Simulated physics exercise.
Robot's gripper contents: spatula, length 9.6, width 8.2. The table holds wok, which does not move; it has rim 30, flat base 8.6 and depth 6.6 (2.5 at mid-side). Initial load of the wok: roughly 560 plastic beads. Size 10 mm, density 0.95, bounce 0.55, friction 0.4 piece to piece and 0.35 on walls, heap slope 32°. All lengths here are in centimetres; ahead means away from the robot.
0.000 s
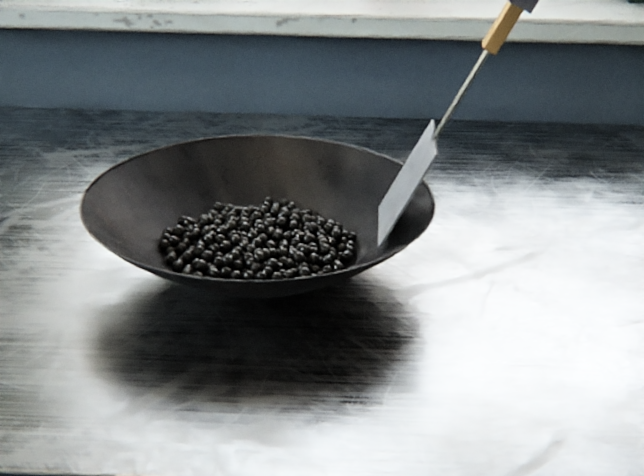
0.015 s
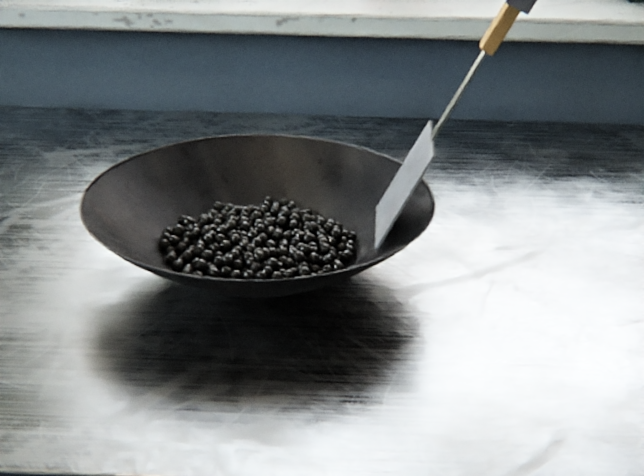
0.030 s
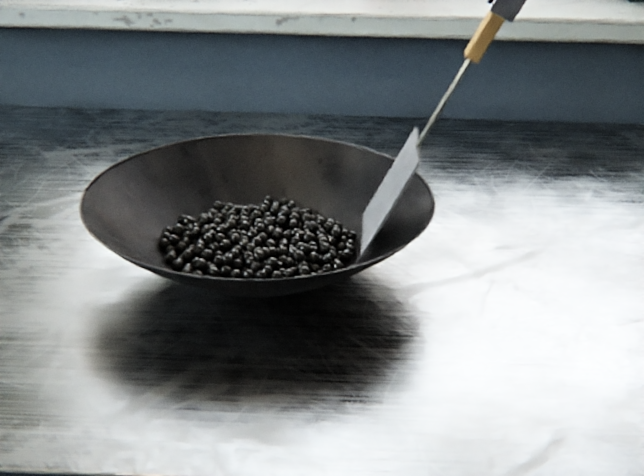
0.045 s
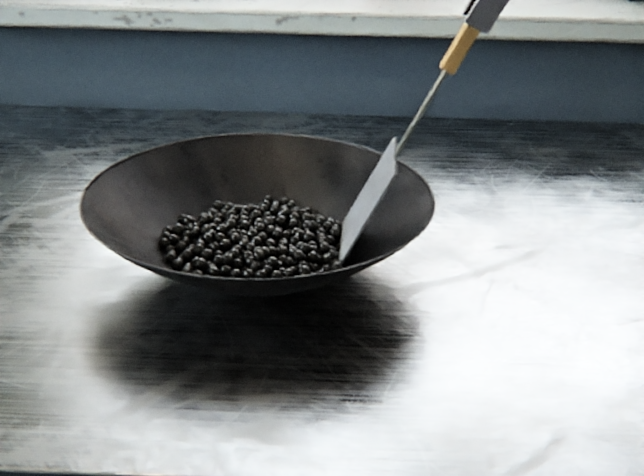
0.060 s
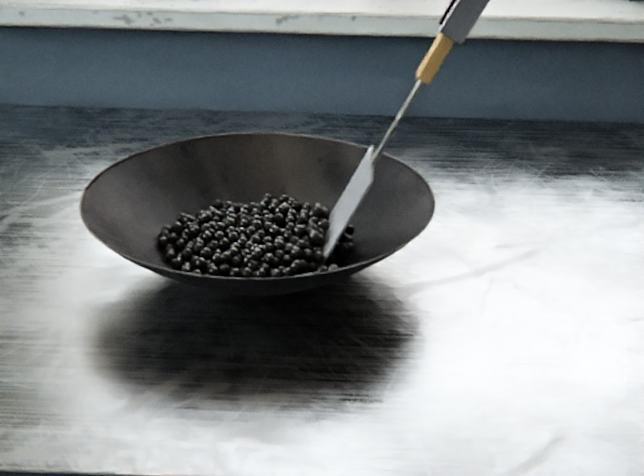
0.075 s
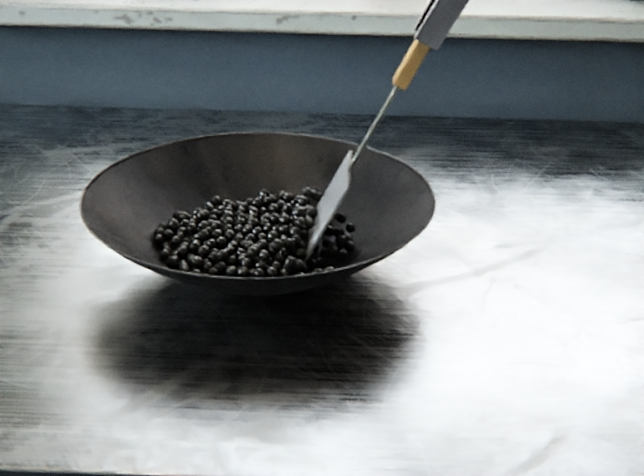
A spatula with a wooden handle, held by a gripper, slid down and left from the right side of a dark wok and pushed into the pile of shiny black beads, shifting some of them.
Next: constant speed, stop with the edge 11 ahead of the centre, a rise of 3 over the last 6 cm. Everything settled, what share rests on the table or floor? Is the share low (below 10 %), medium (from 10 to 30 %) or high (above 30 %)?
The share is high, above 30 %.
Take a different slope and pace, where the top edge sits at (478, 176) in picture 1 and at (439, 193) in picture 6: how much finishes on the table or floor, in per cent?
Around 20 per cent finishes on the table or floor.
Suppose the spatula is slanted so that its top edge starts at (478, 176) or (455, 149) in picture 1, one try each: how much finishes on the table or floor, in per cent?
First try roughly 45 percent, second try roughly 50 percent.
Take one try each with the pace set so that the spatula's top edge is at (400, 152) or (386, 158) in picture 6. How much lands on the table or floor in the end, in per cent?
That comes to about 20 and about 30 percent, in that order.
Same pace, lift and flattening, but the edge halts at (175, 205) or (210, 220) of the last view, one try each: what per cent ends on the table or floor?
Around 30 per cent for the first try and 20 per cent for the second.
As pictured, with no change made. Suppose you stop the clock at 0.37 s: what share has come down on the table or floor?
It comes to some 10 in a hundred.
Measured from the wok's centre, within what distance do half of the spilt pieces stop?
Roughly 62 centimetres.
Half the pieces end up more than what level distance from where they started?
Roughly 10 cm.
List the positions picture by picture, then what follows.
The spatula top edge at (435, 136), sloping 63°; upper third of the load around (257, 238), from x 165 to 350, top at y 200; 561 in the wok, in the first frame.
The spatula top edge at (432, 137), sloping 63°; upper third of the load around (257, 237), from x 165 to 350, top at y 200, in the second frame.
The spatula top edge at (418, 144), sloping 63°; upper third of the load around (257, 237), from x 165 to 350, top at y 200, in the third frame.
The spatula top edge at (395, 155), sloping 63°; upper third of the load around (257, 236), from x 165 to 350, top at y 200, in the fourth frame.
The spatula top edge at (372, 163), sloping 63°; upper third of the load around (262, 233), from x 165 to 350, top at y 200, in the fifth frame.
The spatula top edge at (350, 169), sloping 63°; upper third of the load around (263, 229), from x 160 to 350, top at y 190; 561 in the wok, in the sixth frame.
After 0.11 s, sloping 63°, highest piece 9 above the table; 561 in the wok.
After 0.15 s, sloping 63°, highest piece 11 above the table; 561 in the wok.
After 0.37 s, sloping 63°, highest piece 18 above the table; 295 in the wok, 61 on the table or floor, 205 on the blade or in flight.
After 1.42 s, sloping 63°, highest piece 5 above the table; 294 in the wok, 267 on the table or floor.
In the end, 294 in the wok, 267 on the table or floor. That is 48 % on the table or floor.
